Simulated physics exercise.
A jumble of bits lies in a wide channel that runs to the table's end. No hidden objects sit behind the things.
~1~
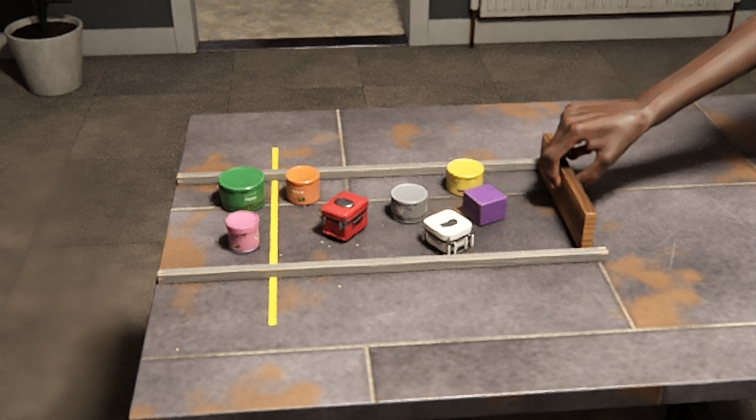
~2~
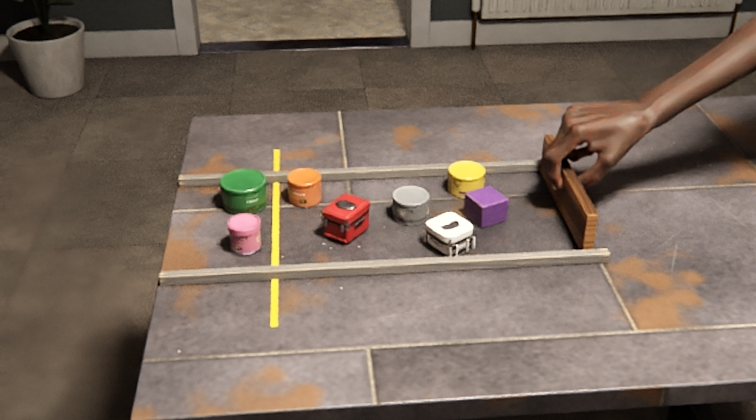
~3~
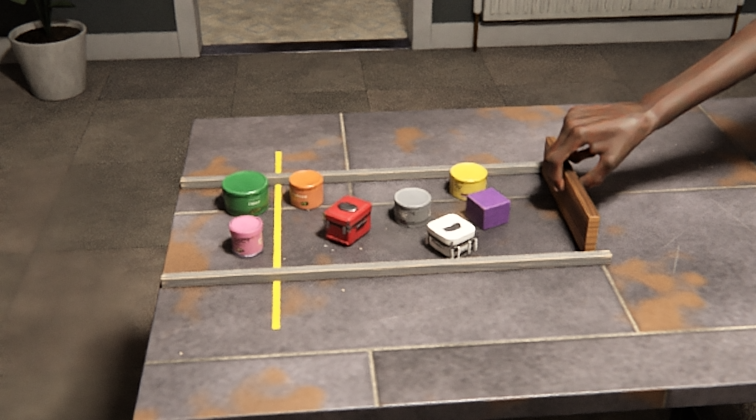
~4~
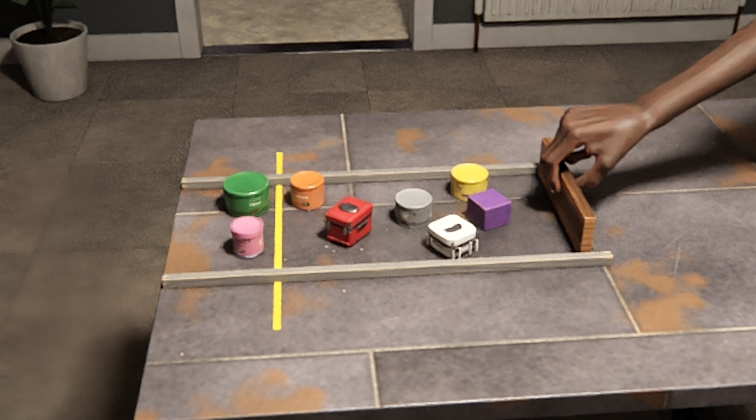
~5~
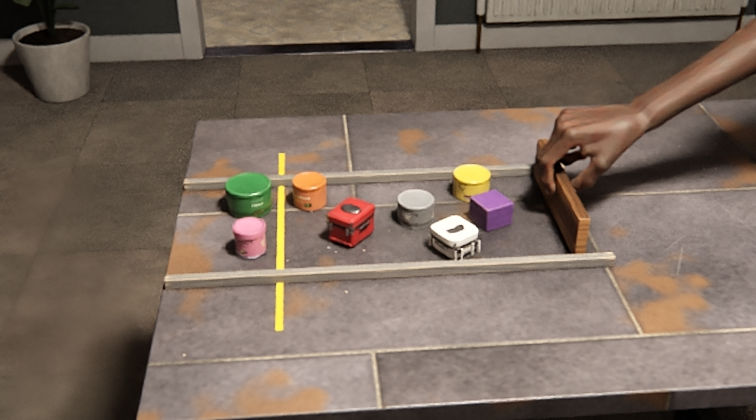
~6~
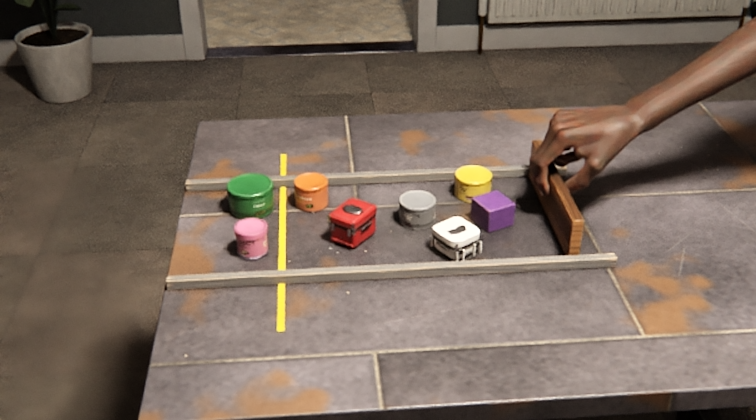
On a grey tiled tabletop, a hand holds a wooden board upright between two rails, to the right of scattered colourful tubs, blocks and cases; the board shifts slightly left while the items stay in place around a yellow tape line.
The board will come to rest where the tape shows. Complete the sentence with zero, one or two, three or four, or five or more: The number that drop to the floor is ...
The number that drop to the floor is zero.
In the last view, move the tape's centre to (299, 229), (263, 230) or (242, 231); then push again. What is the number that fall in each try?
Floor tally per try: 0 / 0 / 2.
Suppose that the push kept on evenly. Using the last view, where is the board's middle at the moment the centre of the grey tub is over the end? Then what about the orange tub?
Roughly (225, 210); roughly (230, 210).
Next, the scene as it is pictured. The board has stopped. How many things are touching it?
It ends up touching 3.
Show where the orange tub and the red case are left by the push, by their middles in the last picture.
The orange tub stops around (232, 187); the red case around (230, 234).
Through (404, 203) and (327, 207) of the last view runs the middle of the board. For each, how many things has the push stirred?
That makes 5 at the first spot and 8 at the second.
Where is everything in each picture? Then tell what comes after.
Green tub (242, 190); pink pot (243, 232); orange tub (303, 186); board (565, 190); tape (274, 223), in the first frame.
Pink pot (245, 235); board (567, 191), in the second frame.
Orange tub (307, 190); white case (451, 238), in the third frame.
Green tub (247, 195); grey tub (413, 208), in the fourth frame.
Pink pot (250, 238); purple block (491, 210), in the fifth frame.
Green tub (251, 197); pink pot (252, 239); orange tub (311, 192); board (554, 197); tape (282, 229), in the sixth frame.
Soon after, none off yet; green tub at rest near (251, 197); pink pot at rest near (252, 239); orange tub at rest near (311, 192).
After that, none off yet; green tub moving near (246, 197); pink pot at rest near (249, 239); orange tub displaced about its own width near (279, 186).
In the end, the number that fall off is zero.
